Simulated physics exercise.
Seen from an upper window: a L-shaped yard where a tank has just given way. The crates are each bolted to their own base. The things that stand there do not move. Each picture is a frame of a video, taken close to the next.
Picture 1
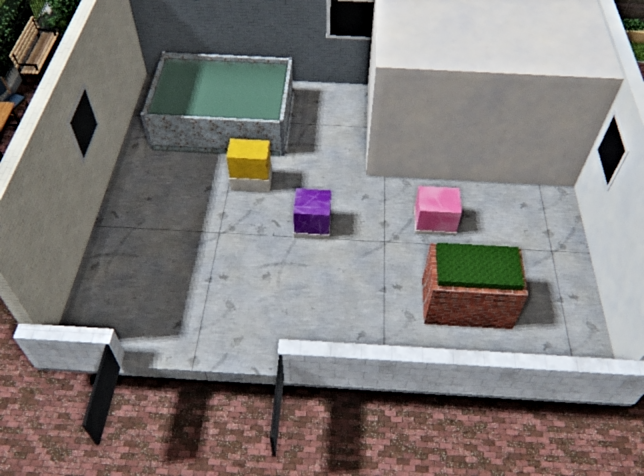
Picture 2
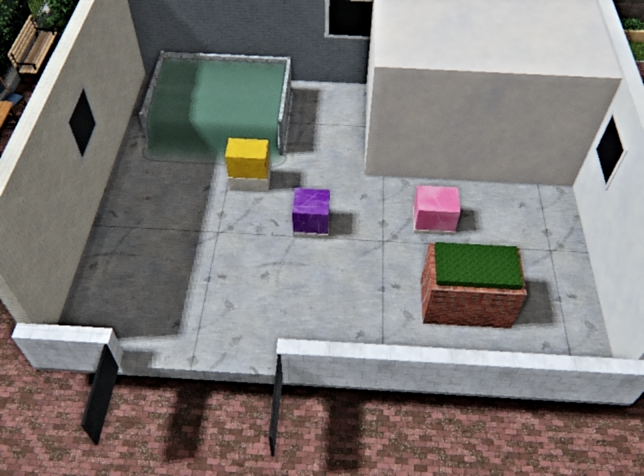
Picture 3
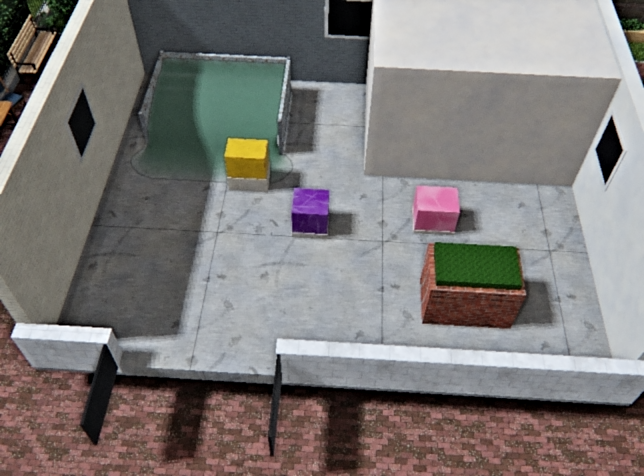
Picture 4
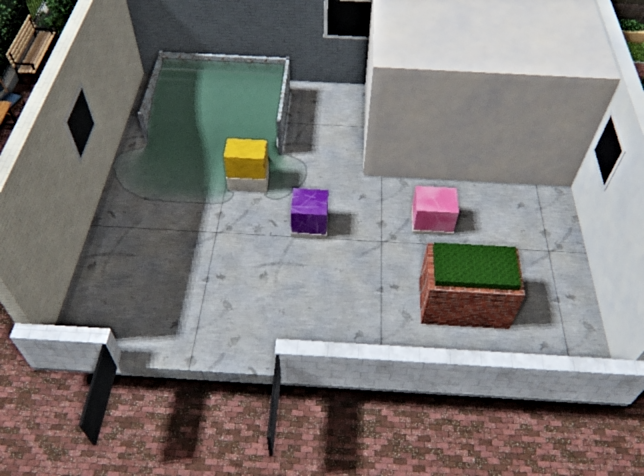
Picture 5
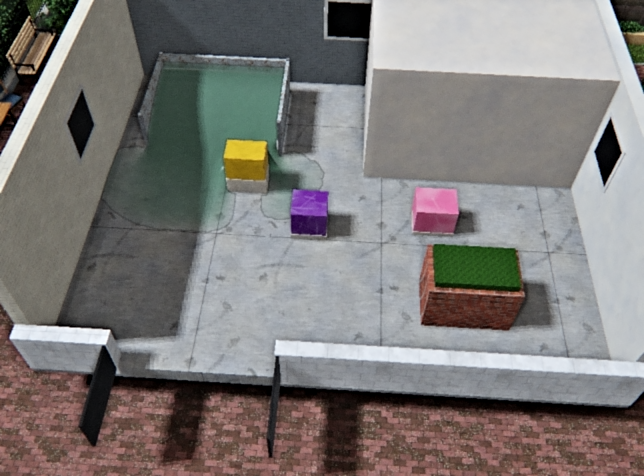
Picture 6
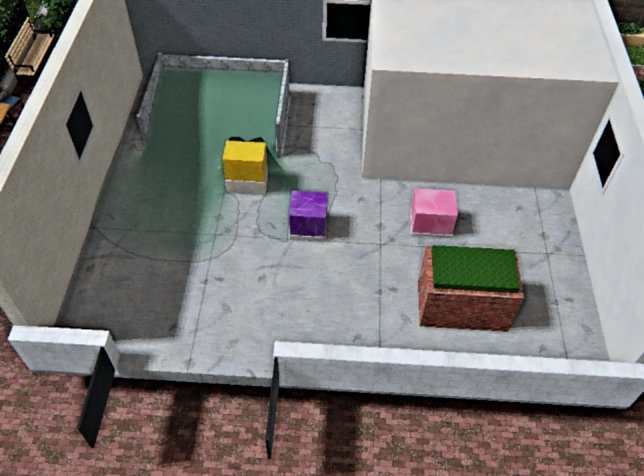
In a walled yard, greenish water poured out of the front of a stone tank and spread across the paving, flowing around the yellow block and then reaching around the purple one.
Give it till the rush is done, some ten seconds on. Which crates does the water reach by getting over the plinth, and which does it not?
One by one: The purple crate meets the water. The pink crate meets the water. The yellow crate meets the water.
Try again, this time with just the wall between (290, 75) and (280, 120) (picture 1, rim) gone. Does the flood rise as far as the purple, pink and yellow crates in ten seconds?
Purple gets drenched, pink gets drenched, yellow stays untouched.
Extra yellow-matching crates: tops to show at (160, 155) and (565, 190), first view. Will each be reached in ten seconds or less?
First is reached; second is never reached.
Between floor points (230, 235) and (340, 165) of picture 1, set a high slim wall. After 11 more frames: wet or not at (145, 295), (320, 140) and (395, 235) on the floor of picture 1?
As listed: Awash, flooded, not flooded.
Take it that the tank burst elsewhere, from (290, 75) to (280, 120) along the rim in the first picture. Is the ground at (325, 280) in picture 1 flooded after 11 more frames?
Outcome: Submerged.
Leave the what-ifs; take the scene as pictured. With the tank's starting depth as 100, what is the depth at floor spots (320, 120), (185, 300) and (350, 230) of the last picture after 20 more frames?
2, 14 and 2 per cent, roughly.
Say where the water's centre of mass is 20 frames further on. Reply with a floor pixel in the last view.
About (210, 216).
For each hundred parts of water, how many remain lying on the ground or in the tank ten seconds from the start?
Around 64 percent.
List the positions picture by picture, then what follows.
In the first picture, still water in the water tank at (220, 89).
In the second picture, water pours out at (214, 138) and has run to (146, 150).
In the third picture, water pours out at (214, 140) and has run to (136, 162).
In the fourth picture, water pours out at (213, 142) and has run to (121, 178).
In the fifth picture, water pours out at (213, 144) and has run to a hidden place.
In the sixth picture, the front is at a hidden place, out from the gap at (212, 145).
A moment on, water covers 45 % of the floor; the purple crate water round its plinth, the pink crate water round its plinth, the yellow crate water round its plinth.
Next, water covers 55 % of the floor; the purple crate water round its plinth, the pink crate water round its plinth, the yellow crate water round its plinth.
Then, water covers 75 % of the floor; the purple crate water round its plinth, the pink crate water round its plinth, the yellow crate water round its plinth.
Later, water covers 90 % of the floor; the purple crate water round its plinth, the pink crate water round its plinth, the yellow crate water round its plinth.
In the end, water covers 100 % of the floor; the purple crate was topped, the pink crate was topped, the yellow crate was topped.
